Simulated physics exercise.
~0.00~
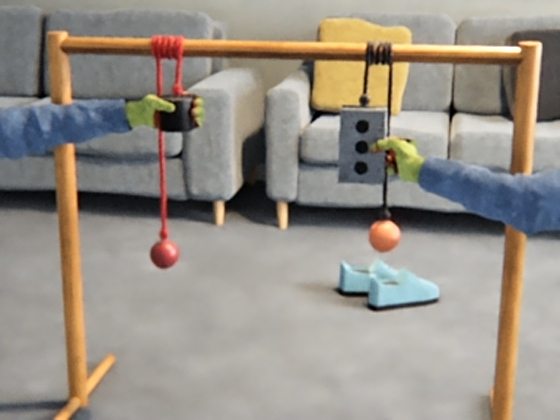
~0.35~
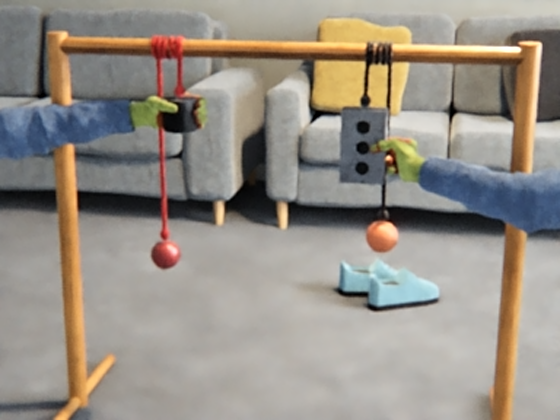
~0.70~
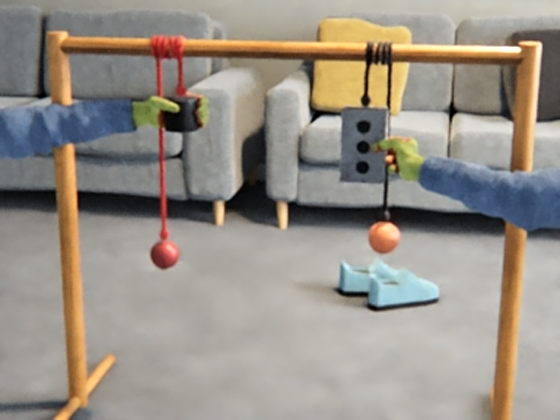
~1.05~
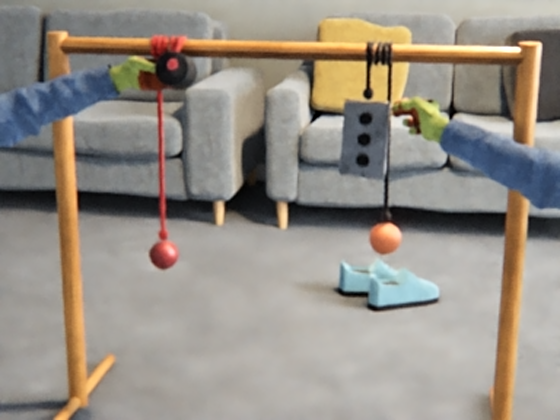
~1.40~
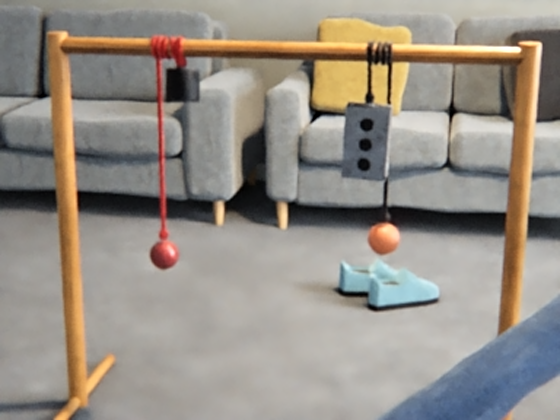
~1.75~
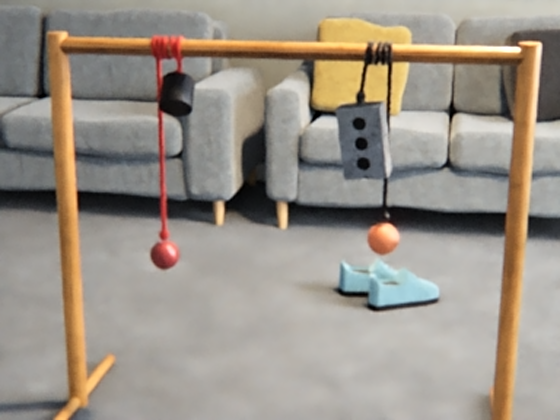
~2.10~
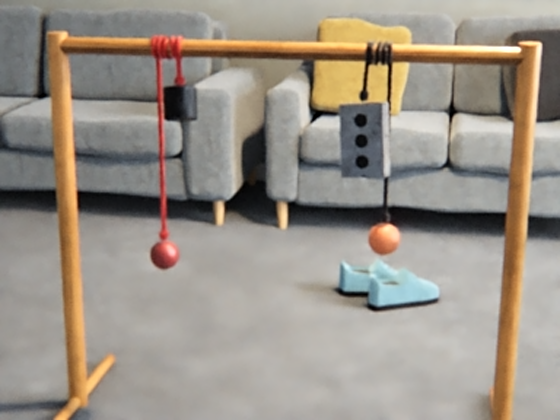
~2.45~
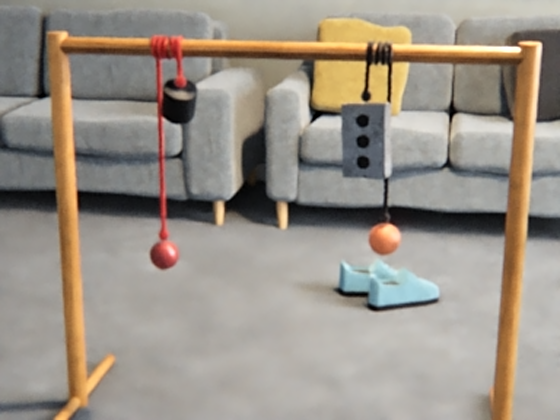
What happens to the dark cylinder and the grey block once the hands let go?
Neither falls to the floor. The dark cylinder stays up on the red rope close to the rail, and the grey block stays hanging on the black rope.
